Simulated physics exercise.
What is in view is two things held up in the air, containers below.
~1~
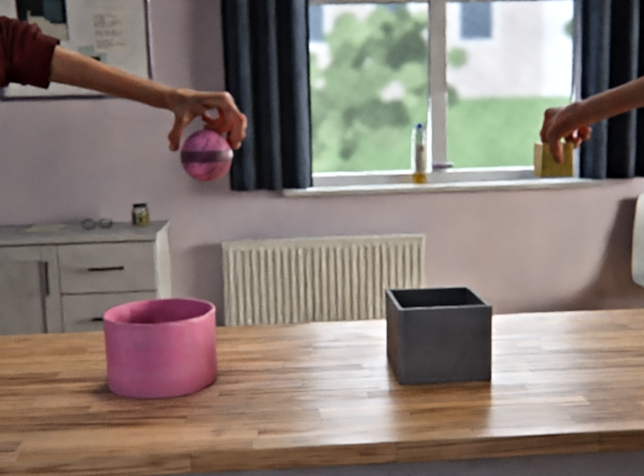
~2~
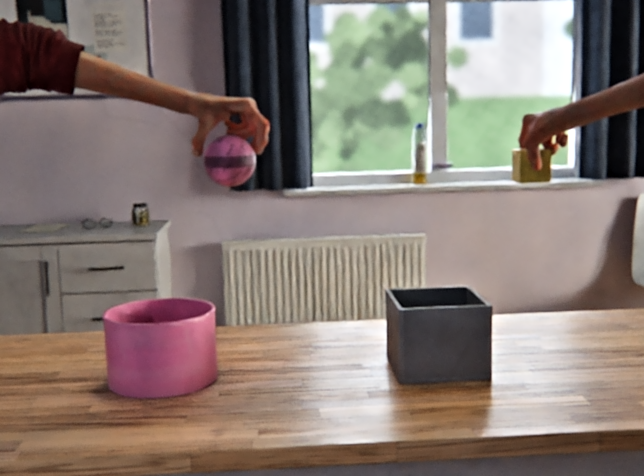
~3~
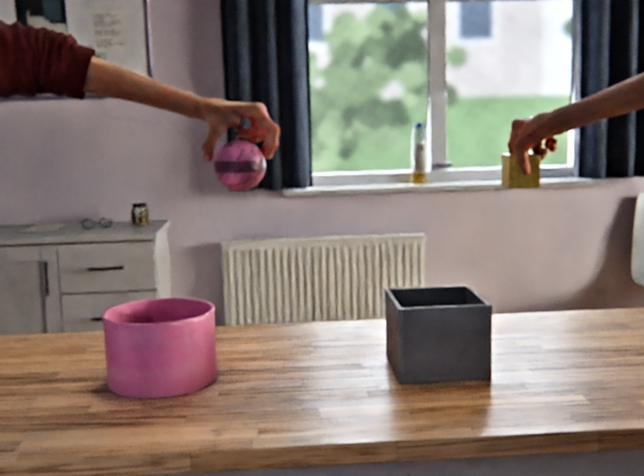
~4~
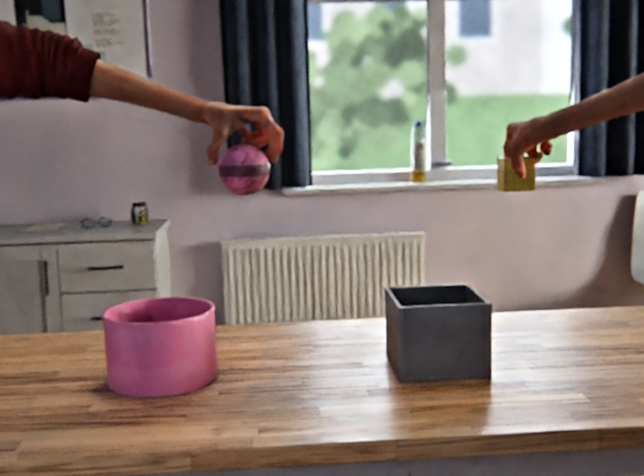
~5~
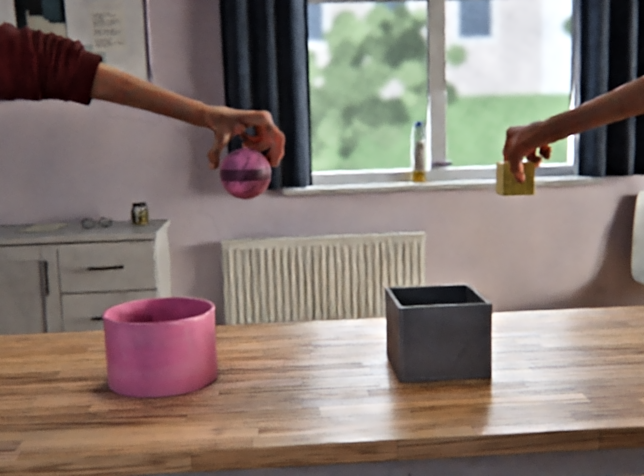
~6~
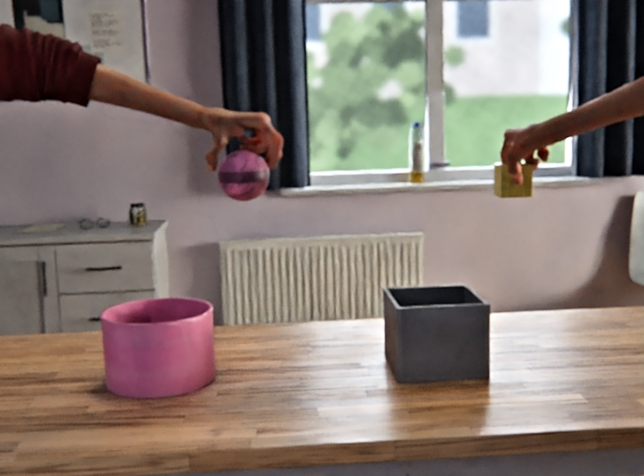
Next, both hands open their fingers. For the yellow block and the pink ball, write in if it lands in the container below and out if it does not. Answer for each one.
Yellow block: Out, pink ball: Out.
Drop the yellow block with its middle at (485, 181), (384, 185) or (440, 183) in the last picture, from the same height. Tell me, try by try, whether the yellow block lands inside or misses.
For the yellow block, first it never enters, then it never enters, and last it is captured.
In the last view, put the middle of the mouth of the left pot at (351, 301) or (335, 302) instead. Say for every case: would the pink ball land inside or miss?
In turn it falls beside it; falls beside it.
Then, 0.16 s later than the last frame, yellow block shifted about its own width near (513, 218); pink ball shifted about its own width near (245, 214).
Then, 0.24 s later than the last frame, yellow block dropping near (512, 283); pink ball dropping near (248, 281).
Then, 0.30 s later than the last frame, yellow block dropping near (512, 349); pink ball dropping near (252, 351).
When it is over, the yellow block ends up outside, near (512, 347); the pink ball ends up outside, near (252, 352).
